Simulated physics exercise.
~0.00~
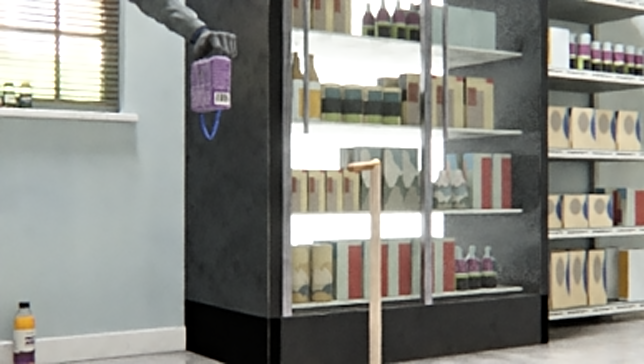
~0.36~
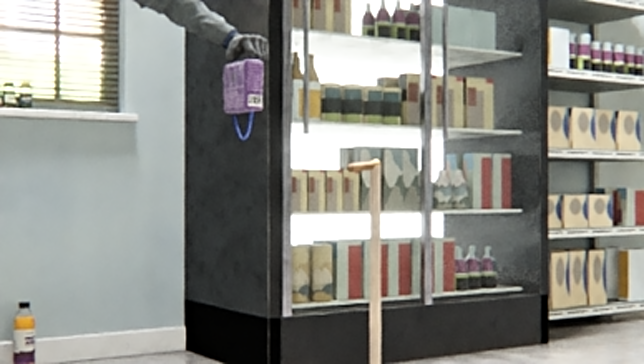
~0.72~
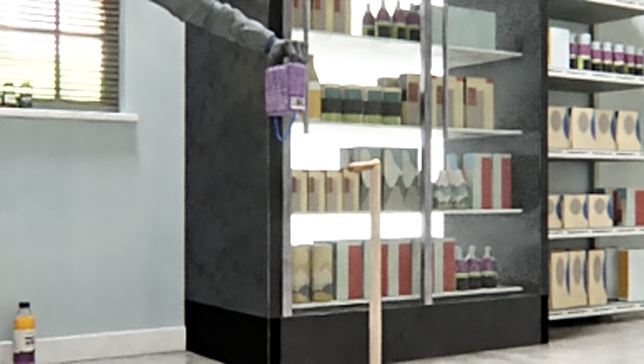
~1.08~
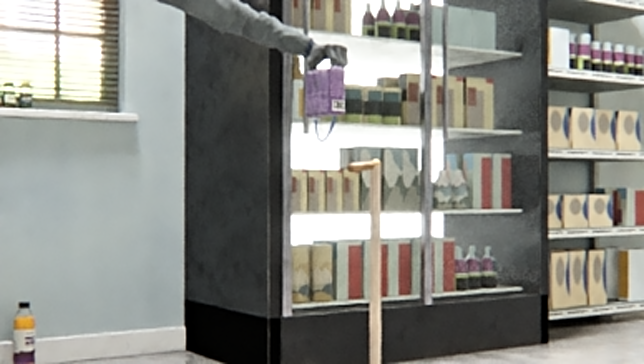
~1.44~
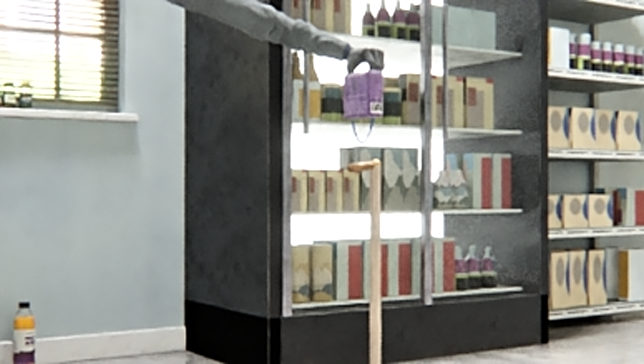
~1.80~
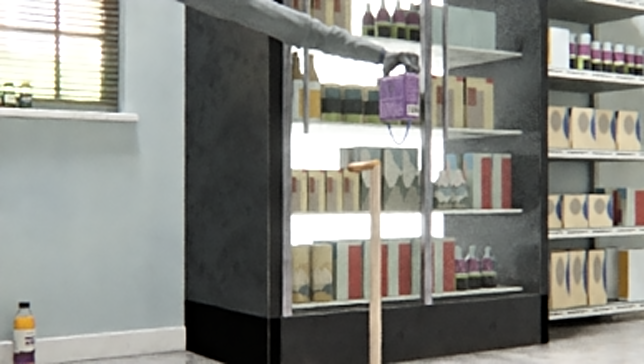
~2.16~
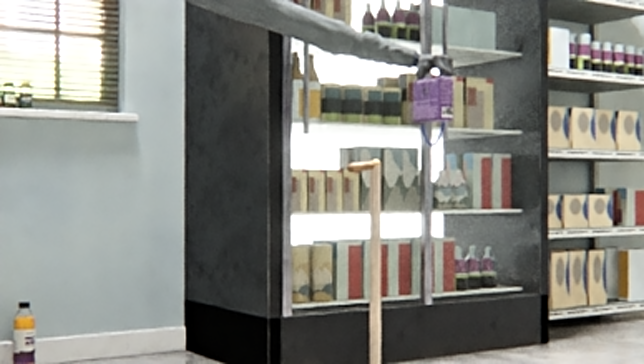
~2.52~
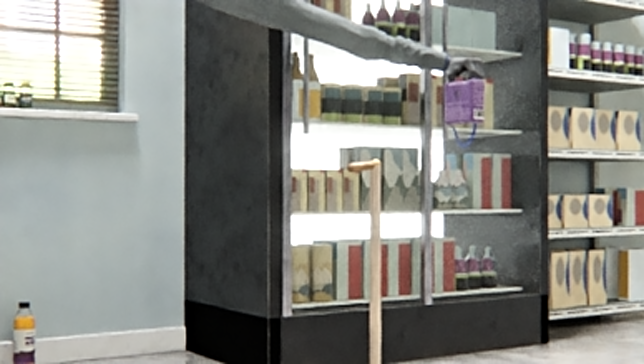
In the video, a gloved hand carries an upright purple pouch with a loop of shoelace dangling beneath it, moving it steadily right in front of a lit display cabinet. It passes above the wooden post without catching and ends to the right of it, still held.
